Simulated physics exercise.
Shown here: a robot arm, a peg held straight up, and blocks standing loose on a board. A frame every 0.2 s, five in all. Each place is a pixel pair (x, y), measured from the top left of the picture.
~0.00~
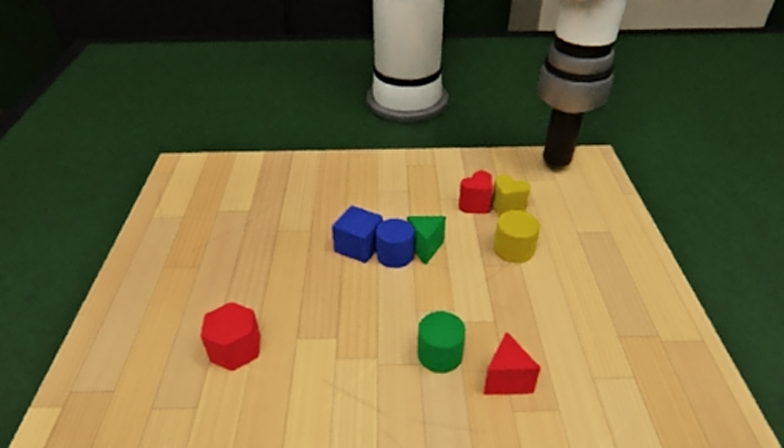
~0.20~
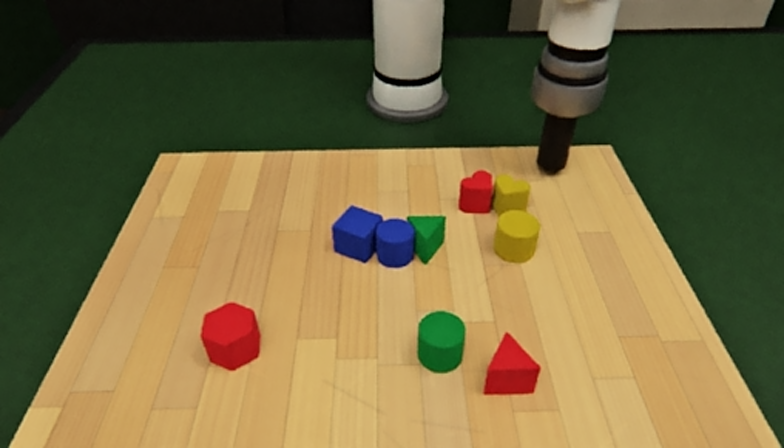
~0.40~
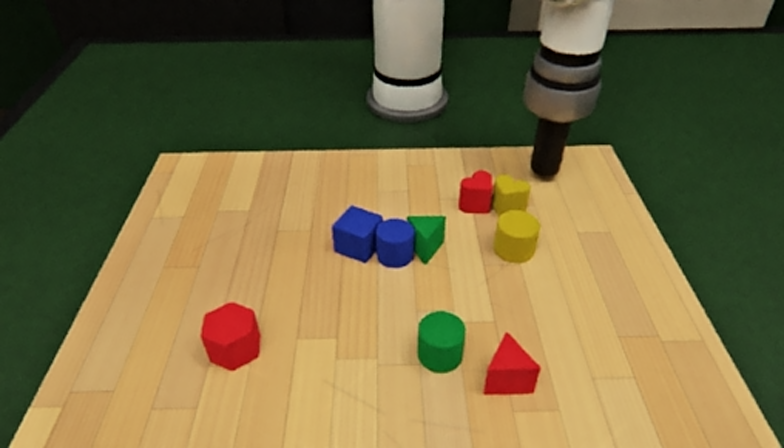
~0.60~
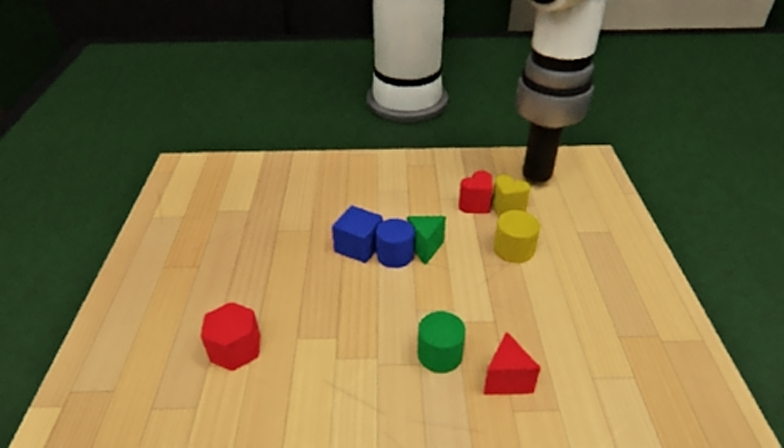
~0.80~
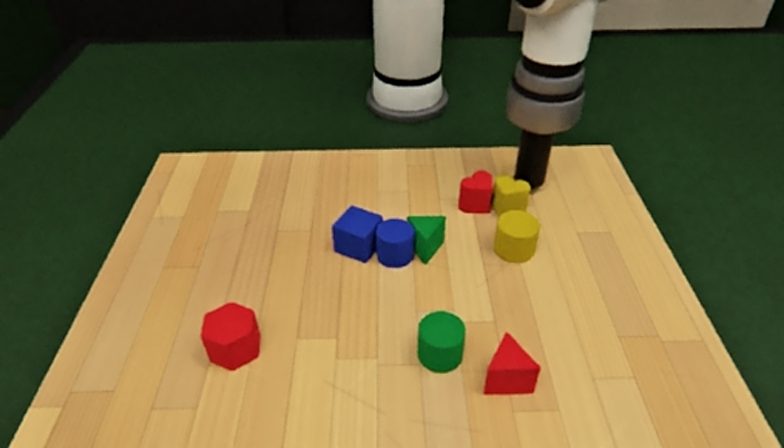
At first, a robot arm holds a dark peg upright near the far right edge of a wooden board scattered with red, blue, green and yellow blocks. The peg then moves a short way left and slightly nearer, ending close beside the yellow heart, while every block stays still.
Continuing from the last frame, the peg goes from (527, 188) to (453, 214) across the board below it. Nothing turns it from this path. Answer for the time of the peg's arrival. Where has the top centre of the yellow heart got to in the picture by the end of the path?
The middle of the upper face of the yellow heart will lie at about (502, 194) in the picture.
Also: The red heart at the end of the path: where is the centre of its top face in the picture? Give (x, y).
I'd place it at (429, 201), taking the centre of its top.
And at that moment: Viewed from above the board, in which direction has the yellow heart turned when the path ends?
Its rotation is counterclockwise.
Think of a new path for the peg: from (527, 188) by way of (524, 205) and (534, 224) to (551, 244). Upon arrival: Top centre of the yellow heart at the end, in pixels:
Somewhere near (505, 193).
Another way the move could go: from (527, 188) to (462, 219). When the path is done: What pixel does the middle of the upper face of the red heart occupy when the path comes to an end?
It sits at (429, 193).
The first path, step by step. One third of the way, peg (504, 189); red heart (475, 181), turned 10° clockwise; yellow heart (508, 188), turned 25° anticlockwise.
Two thirds of the way, peg (479, 197); red heart (453, 190); yellow heart (503, 194), turned 65° anticlockwise.
At the end, peg (454, 206); green triangle still; red heart (429, 201); yellow heart (502, 194), turned 65° anticlockwise.
